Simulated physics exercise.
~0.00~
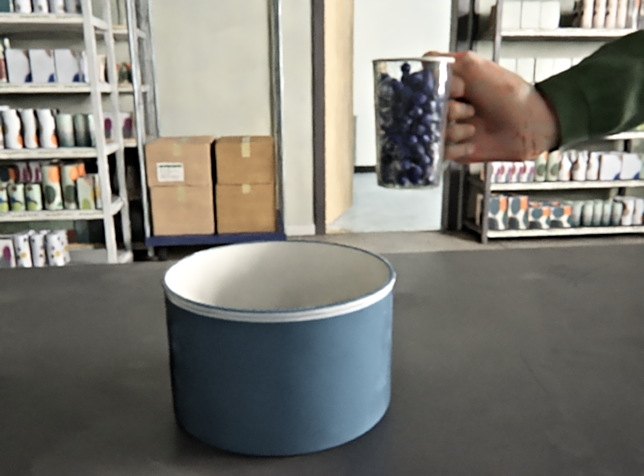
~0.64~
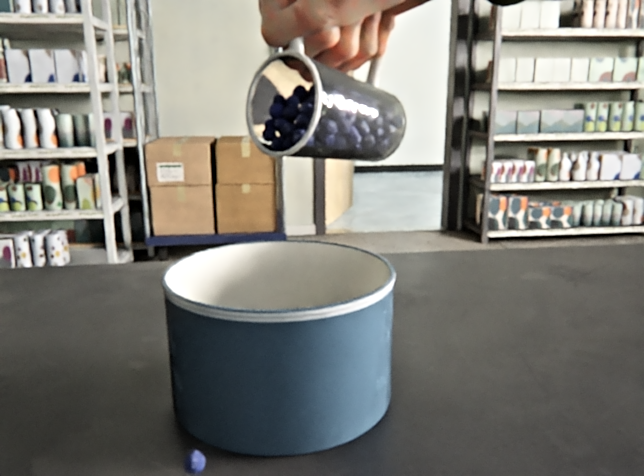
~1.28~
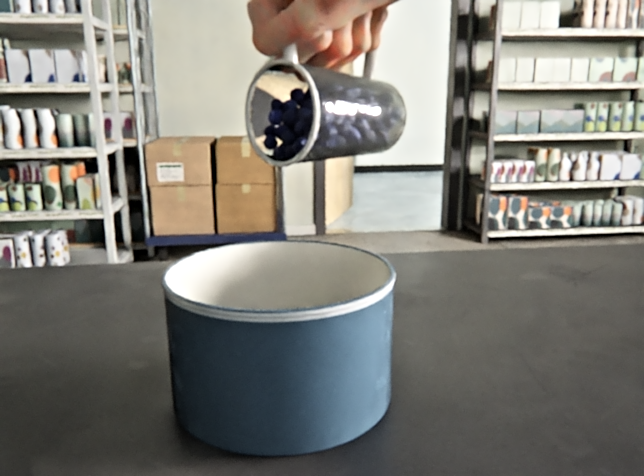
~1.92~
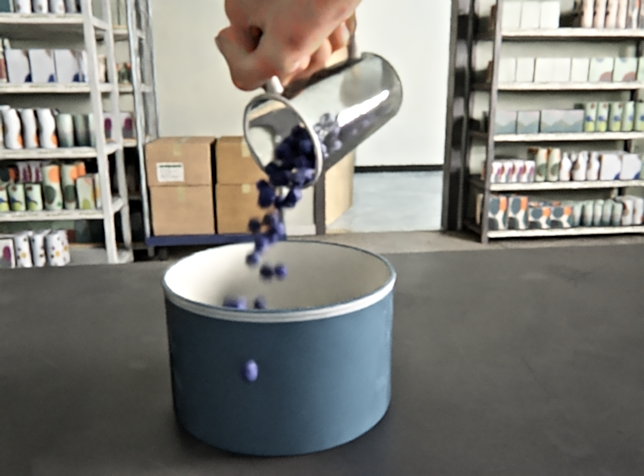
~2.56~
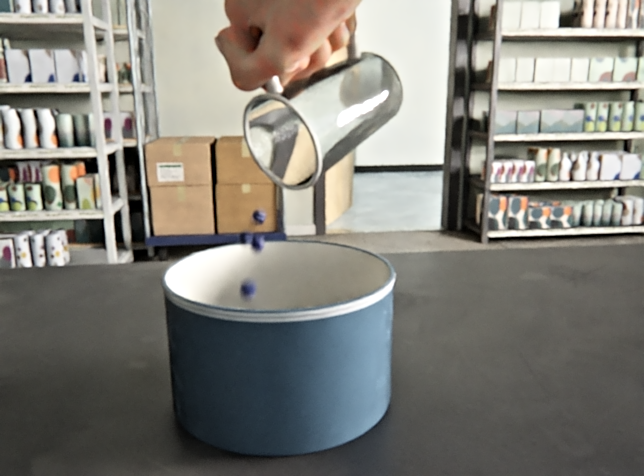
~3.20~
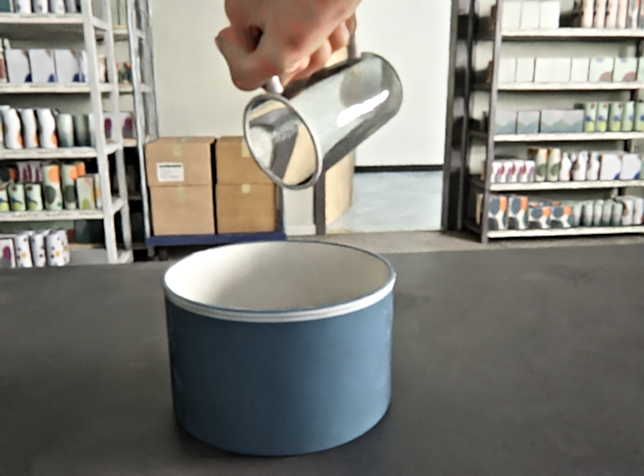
In a storeroom with shelves along both sides and cardboard boxes at the back, a steady, slightly raised view looks across a dark table. A wide blue pot with a pale inside stands on it, while a hand at the upper right holds a clear cup full of dark blue berries. The hand brings the cup left over the pot and tips it onto its side, and a lone berry appears near the pot's base. The cup pauses with most berries still inside, then tilts further, and they tumble down into the pot. The last few drop, leaving the cup empty, still held tilted above the pot.
